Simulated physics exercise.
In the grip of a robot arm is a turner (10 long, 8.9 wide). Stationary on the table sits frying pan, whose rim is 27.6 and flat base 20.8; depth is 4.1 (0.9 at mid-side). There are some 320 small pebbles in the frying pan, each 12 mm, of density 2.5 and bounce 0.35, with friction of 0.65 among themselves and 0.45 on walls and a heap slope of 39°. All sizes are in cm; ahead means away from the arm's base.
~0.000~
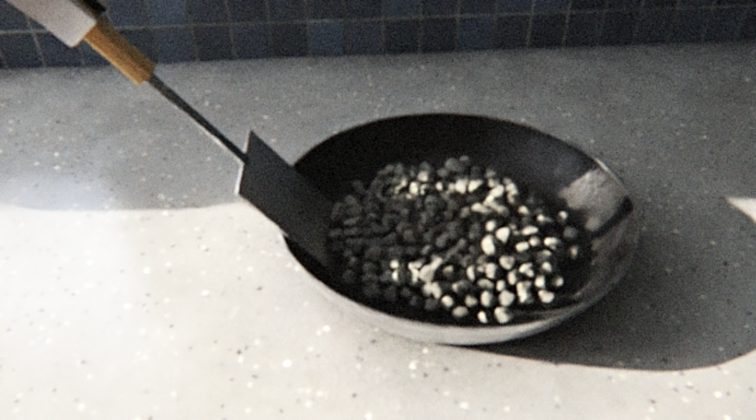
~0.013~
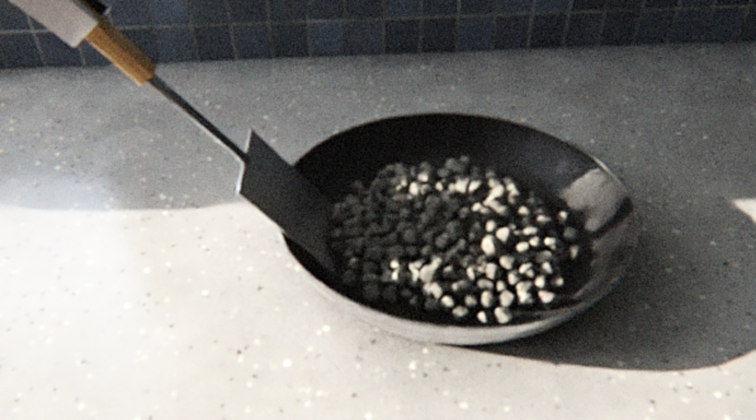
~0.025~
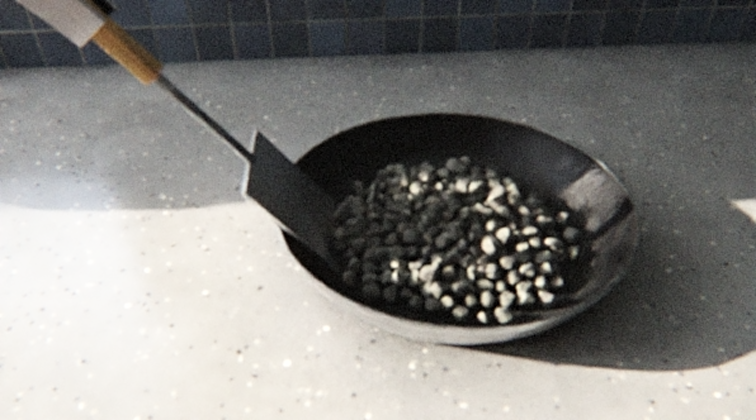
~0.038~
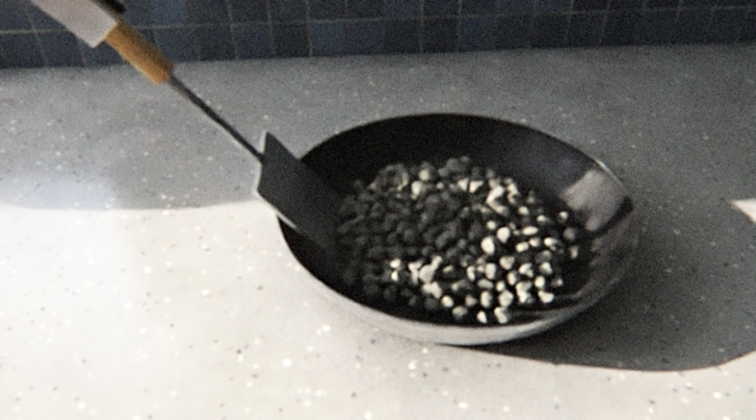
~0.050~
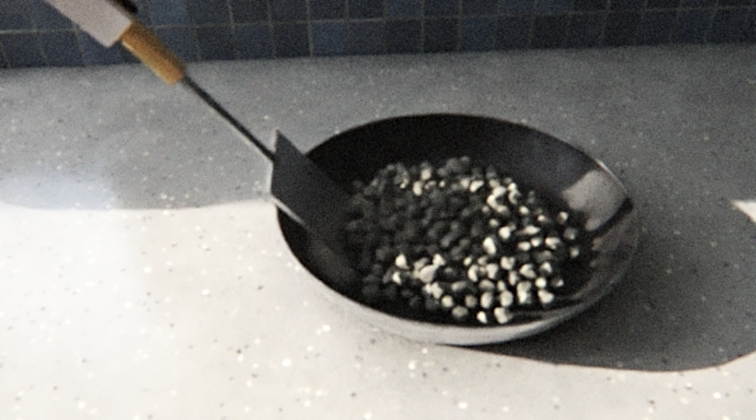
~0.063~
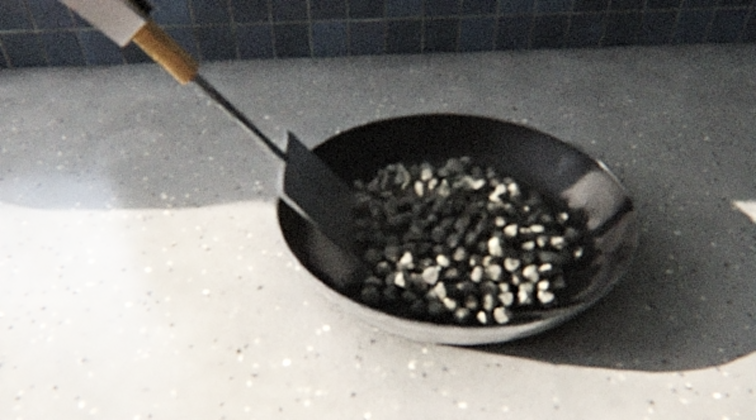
A turner held in the pan slides slowly right, nudging the dark and pale pebbles.
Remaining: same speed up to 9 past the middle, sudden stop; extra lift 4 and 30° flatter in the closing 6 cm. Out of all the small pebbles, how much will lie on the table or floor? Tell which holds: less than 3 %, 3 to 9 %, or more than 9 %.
What holds is 3 to 9 %.
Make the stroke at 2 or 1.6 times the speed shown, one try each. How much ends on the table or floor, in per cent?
About 25 and 20 per cent.
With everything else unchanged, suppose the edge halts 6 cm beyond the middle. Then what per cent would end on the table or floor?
Then roughly 0 percent would finish on the table or floor.
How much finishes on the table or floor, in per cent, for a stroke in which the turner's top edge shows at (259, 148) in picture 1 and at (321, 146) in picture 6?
Some 15 per cent.
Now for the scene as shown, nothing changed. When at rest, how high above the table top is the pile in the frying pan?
Height at rest: Roughly 5.5 cm.
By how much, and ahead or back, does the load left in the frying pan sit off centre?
Some 6.0 cm ahead.
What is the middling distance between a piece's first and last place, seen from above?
Some 6 centimetres.
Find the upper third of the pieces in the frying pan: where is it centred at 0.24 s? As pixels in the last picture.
Roughly pixel (543, 204).
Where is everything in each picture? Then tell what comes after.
The first picture shows turner top edge at (243, 159), sloping 52°; upper third of the load around (454, 216), from x 335 to 575, top at y 165; 317 in the frying pan.
The second picture shows turner top edge at (244, 159), sloping 52°; upper third of the load around (454, 216), from x 340 to 575, top at y 165.
The third picture shows turner top edge at (249, 159), sloping 52°; upper third of the load around (454, 216), from x 340 to 575, top at y 165.
The fourth picture shows turner top edge at (260, 158), sloping 52°; upper third of the load around (447, 216), from x 345 to 575, top at y 165.
The fifth picture shows turner top edge at (271, 158), sloping 52°; upper third of the load around (439, 216), from x 350 to 575, top at y 165.
The sixth picture shows turner top edge at (283, 158), sloping 52°; upper third of the load around (446, 215), from x 350 to 580, top at y 165; 317 in the frying pan.
After 0.15 s, sloping 52°, highest piece 5 above the table; 317 in the frying pan.
After 0.24 s, sloping 43°, highest piece 5 above the table; 317 in the frying pan.
After 0.48 s, sloping 22°, highest piece 5 above the table; 299 in the frying pan, 18 on the table or floor.
After 1.53 s, sloping 22°, highest piece 5 above the table; 299 in the frying pan, 18 on the table or floor.
At rest, 299 in the frying pan, 18 on the table or floor. That is 6 % on the table or floor.
